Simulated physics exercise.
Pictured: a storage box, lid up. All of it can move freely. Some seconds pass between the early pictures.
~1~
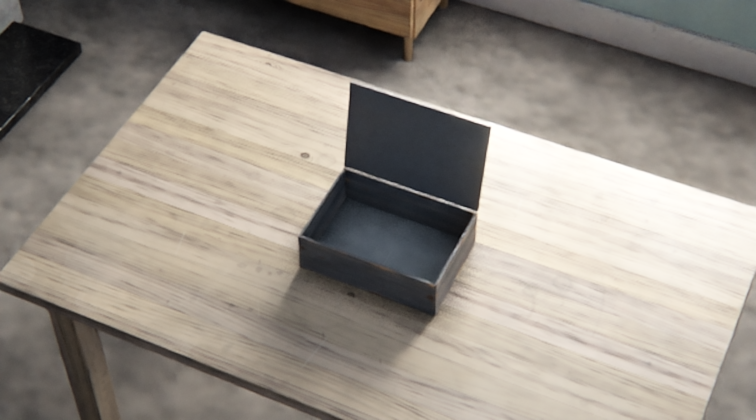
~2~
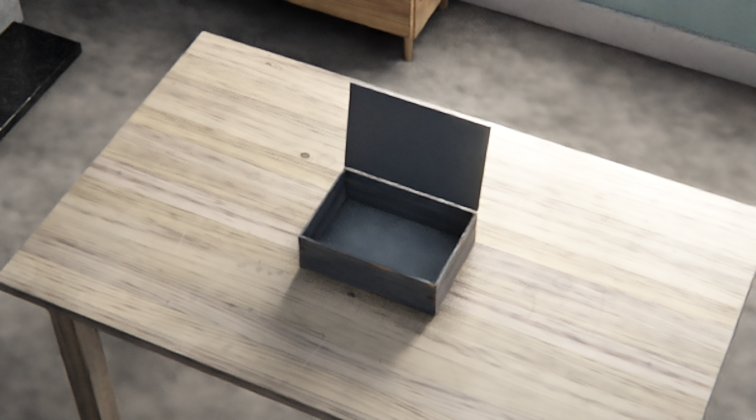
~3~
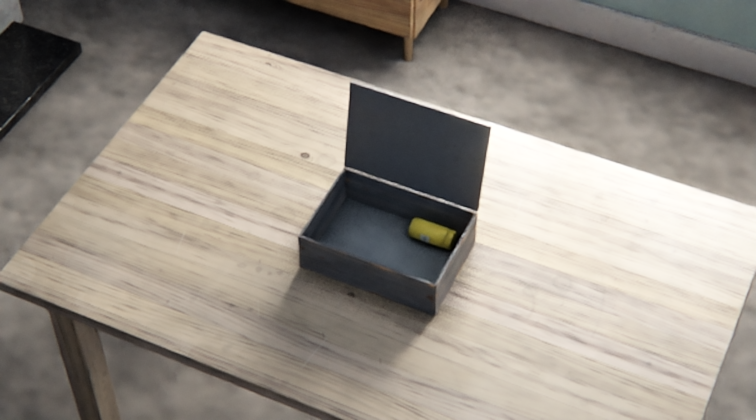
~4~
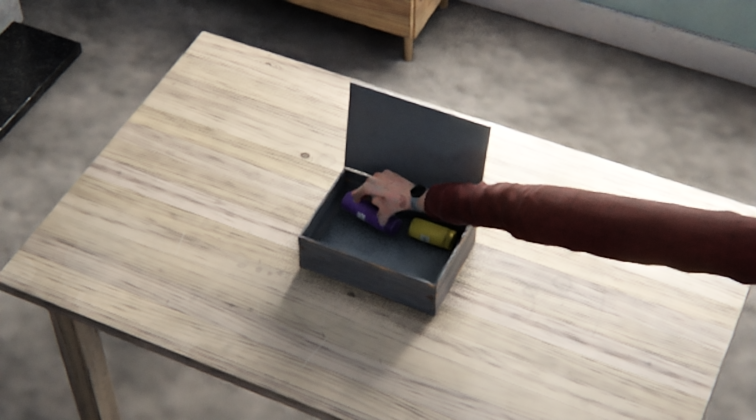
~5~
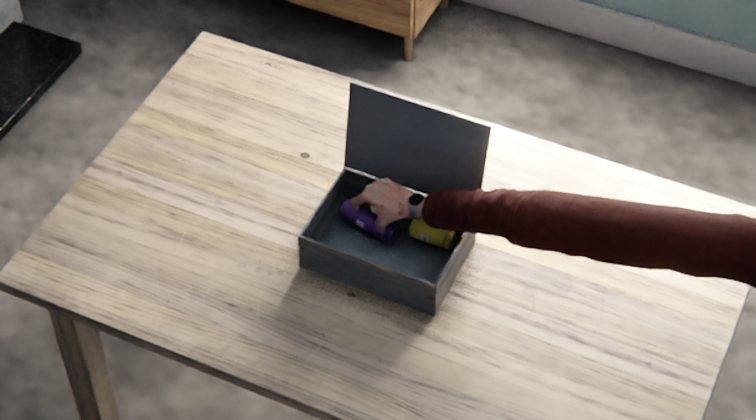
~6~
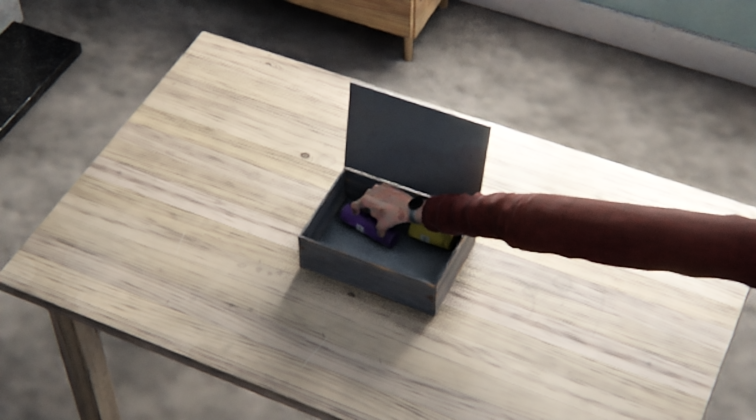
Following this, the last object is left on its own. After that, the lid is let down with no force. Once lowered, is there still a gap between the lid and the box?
No: Shuts.
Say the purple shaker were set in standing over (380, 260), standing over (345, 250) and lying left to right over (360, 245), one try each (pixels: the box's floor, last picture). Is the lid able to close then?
Try 1: Lid stays raised; try 2: Lid stays raised; try 3: Lid goes down.
Then, 1.30 s on from there, lid 85° above the rim.
Then, 1.60 s on from there, lid 60° above the rim.
Then, 1.80 s on from there, lid 33° above the rim.
Then, 2.00 s on from there, lid shut.
In the end, lid shut; both unmoved. At the end, from the last picture's camera, purple shaker near (370, 226).
